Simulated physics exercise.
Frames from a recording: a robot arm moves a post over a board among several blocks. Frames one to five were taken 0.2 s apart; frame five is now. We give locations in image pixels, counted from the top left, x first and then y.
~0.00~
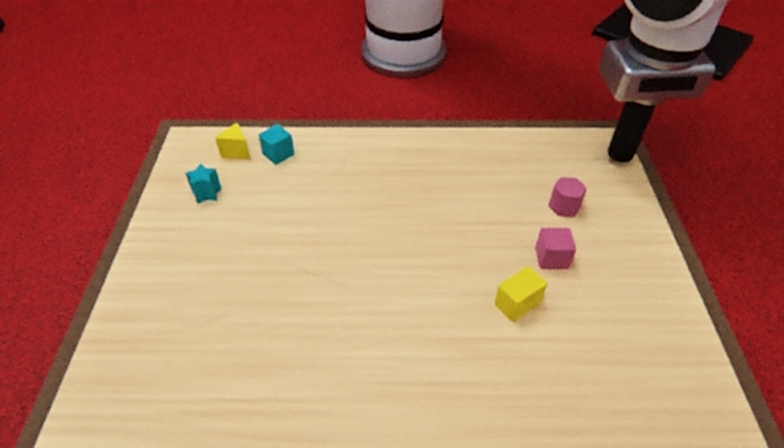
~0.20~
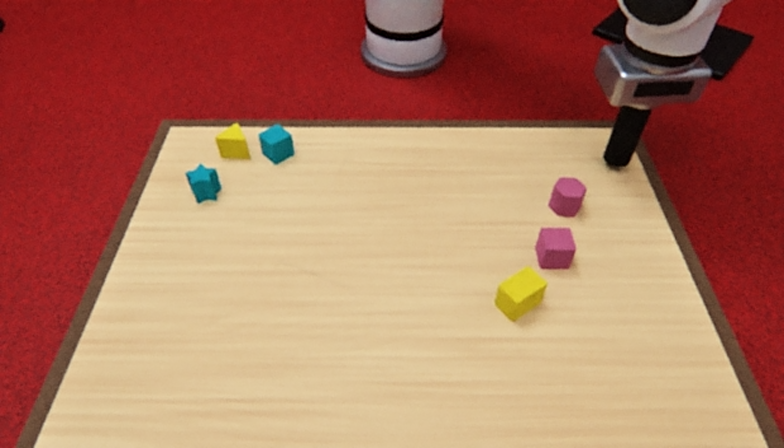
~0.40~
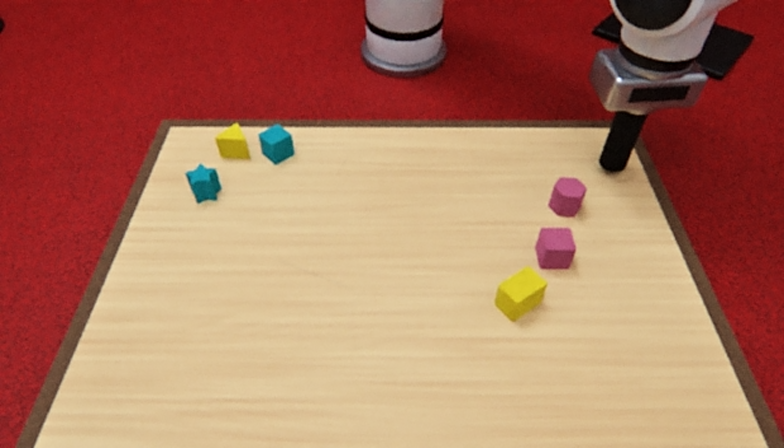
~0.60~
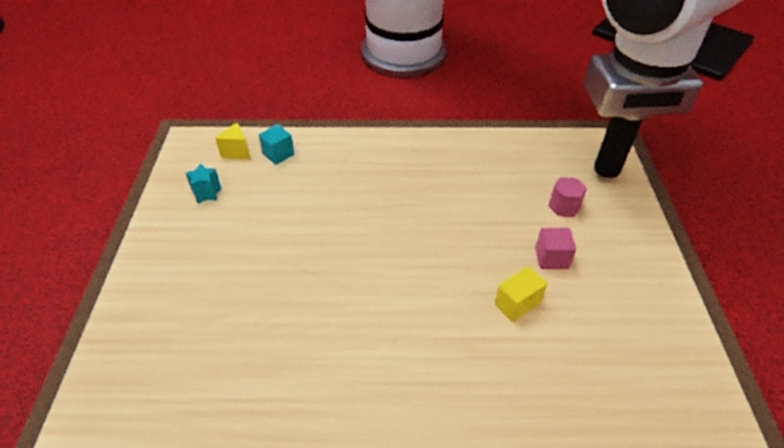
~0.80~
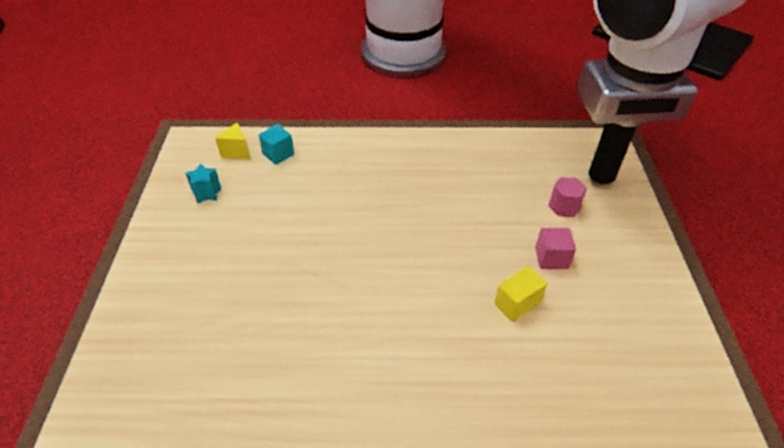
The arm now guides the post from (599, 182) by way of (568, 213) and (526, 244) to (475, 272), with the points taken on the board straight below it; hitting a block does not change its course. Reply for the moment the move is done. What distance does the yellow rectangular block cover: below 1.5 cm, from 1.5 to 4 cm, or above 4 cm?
It moves less than 1.5 cm.
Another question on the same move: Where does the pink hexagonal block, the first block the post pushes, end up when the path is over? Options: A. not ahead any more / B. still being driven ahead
Answer: A.
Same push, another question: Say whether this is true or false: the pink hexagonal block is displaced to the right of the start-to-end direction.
Answer: True.
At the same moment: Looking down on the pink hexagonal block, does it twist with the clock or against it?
Rotates clockwise.
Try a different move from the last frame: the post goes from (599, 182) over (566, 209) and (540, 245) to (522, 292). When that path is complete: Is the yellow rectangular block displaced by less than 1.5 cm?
No, that is not how it ends up.
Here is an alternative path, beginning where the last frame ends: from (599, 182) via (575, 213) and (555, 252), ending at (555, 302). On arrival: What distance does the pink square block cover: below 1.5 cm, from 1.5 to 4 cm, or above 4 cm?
Overall it shifts more than 4 cm.
The first path, step by step. One third of the way, post at (570, 207); pink hexagonal block at (548, 201), turned 15° clockwise.
Two thirds of the way, post at (527, 238); pink square block at (557, 242), turned 25° anticlockwise; pink hexagonal block at (499, 218), turned 50° clockwise.
At the end, post at (476, 266); yellow rectangular block in place; pink square block at (557, 243), turned 30° anticlockwise; pink hexagonal block at (486, 218), turned 80° clockwise.
